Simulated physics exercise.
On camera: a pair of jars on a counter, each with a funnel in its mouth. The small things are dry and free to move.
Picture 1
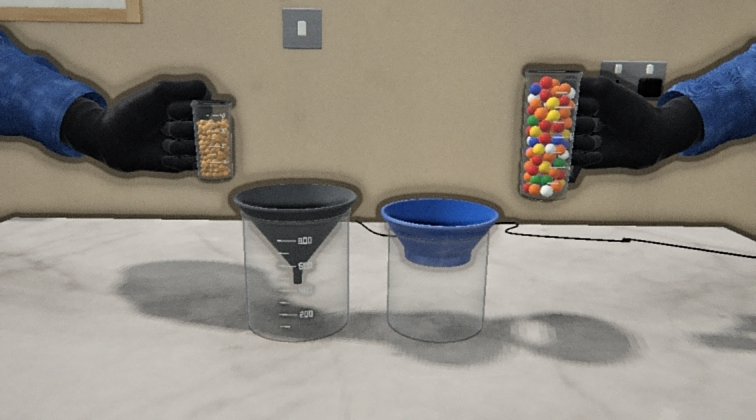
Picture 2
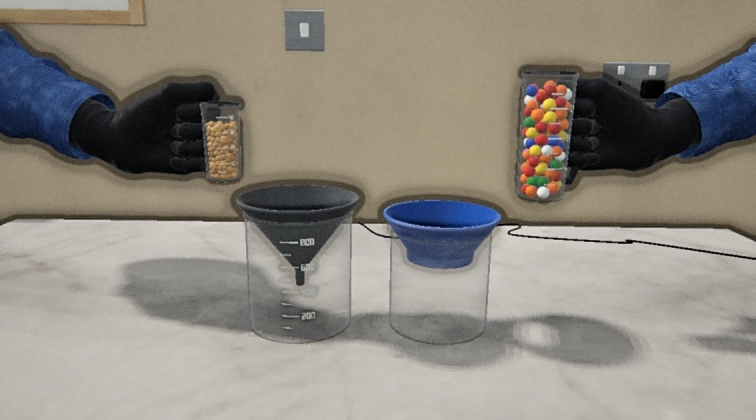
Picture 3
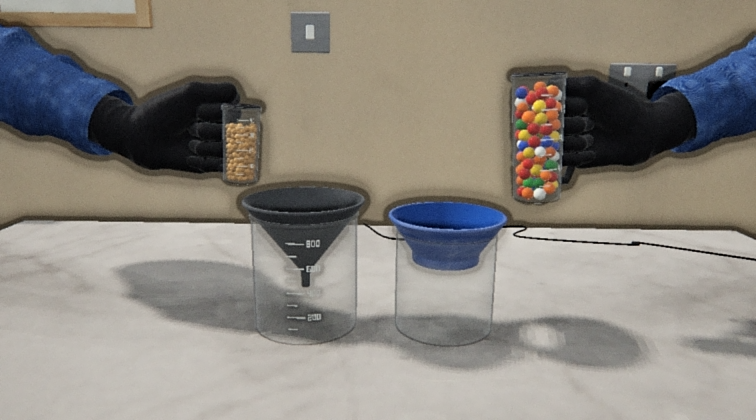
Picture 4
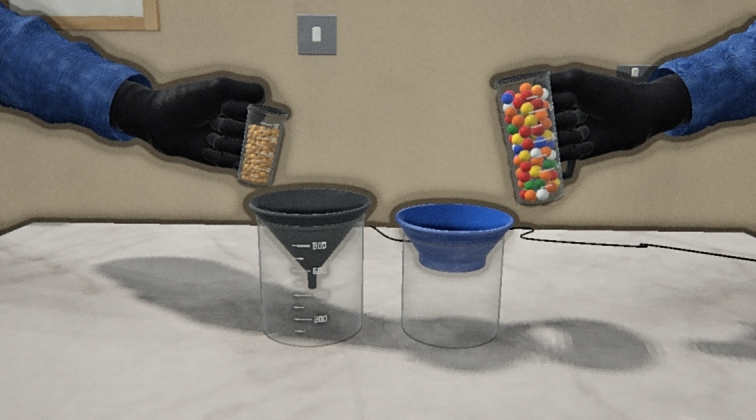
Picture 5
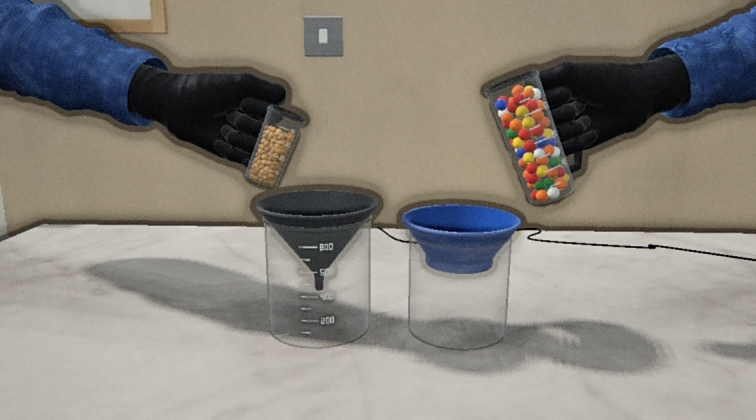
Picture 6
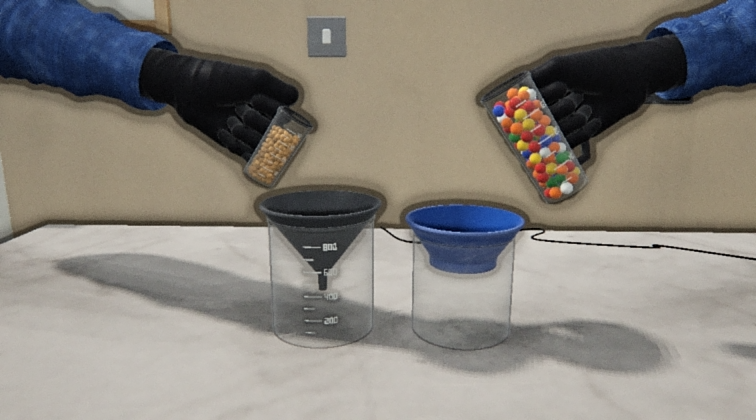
Two black-gloved hands holding clear cups of small tan pieces and multicoloured balls, gradually tilting them above two funnel-topped jars.
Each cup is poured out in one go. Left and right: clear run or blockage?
The left funnel gets blocked and the right funnel runs clear.
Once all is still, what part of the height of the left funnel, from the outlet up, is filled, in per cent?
About 60 per cent.
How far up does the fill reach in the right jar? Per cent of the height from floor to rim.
Roughly 20 in a hundred.
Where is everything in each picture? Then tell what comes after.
Left funnel (296, 205), outlet at (298, 283), narrower than one piece; left cup (214, 140), holding round wooden beads; right funnel (439, 221), outlet at (437, 257), about 6 pieces wide; right cup (548, 135), holding glass marbles, in the first frame.
Left cup (222, 142), upright; right cup (545, 136), upright, in the second frame.
Left cup (241, 144), tipped 4°; right cup (538, 138), tipped 4°, in the third frame.
Left cup (261, 146), tipped 13°; right cup (531, 139), tipped 13°, in the fourth frame.
Left cup (274, 148), tipped 23°; right cup (532, 140), tipped 23°, in the fifth frame.
Left funnel (321, 212), outlet at (323, 289); left cup (277, 148), tipped 34°; right funnel (464, 227), outlet at (463, 263); right cup (536, 140), tipped 34°, in the sixth frame.
Then, 0.39 s later than the last frame, left, every one still in the cup; right, every one still in the cup.
Then, 0.81 s later than the last frame, left, almost all still in the cup, just a few in or over the funnel; right, almost all still in the cup, just a few in or over the funnel.
Then, 1.31 s later than the last frame, left, just a few still in the cup, almost all in or over the funnel; right, about a tenth still in the cup, roughly a quarter in or over the funnel, roughly two thirds down in the jar.
When it is over, left, every one stuck in the funnel, not one down in the jar; right, every one down in the jar.
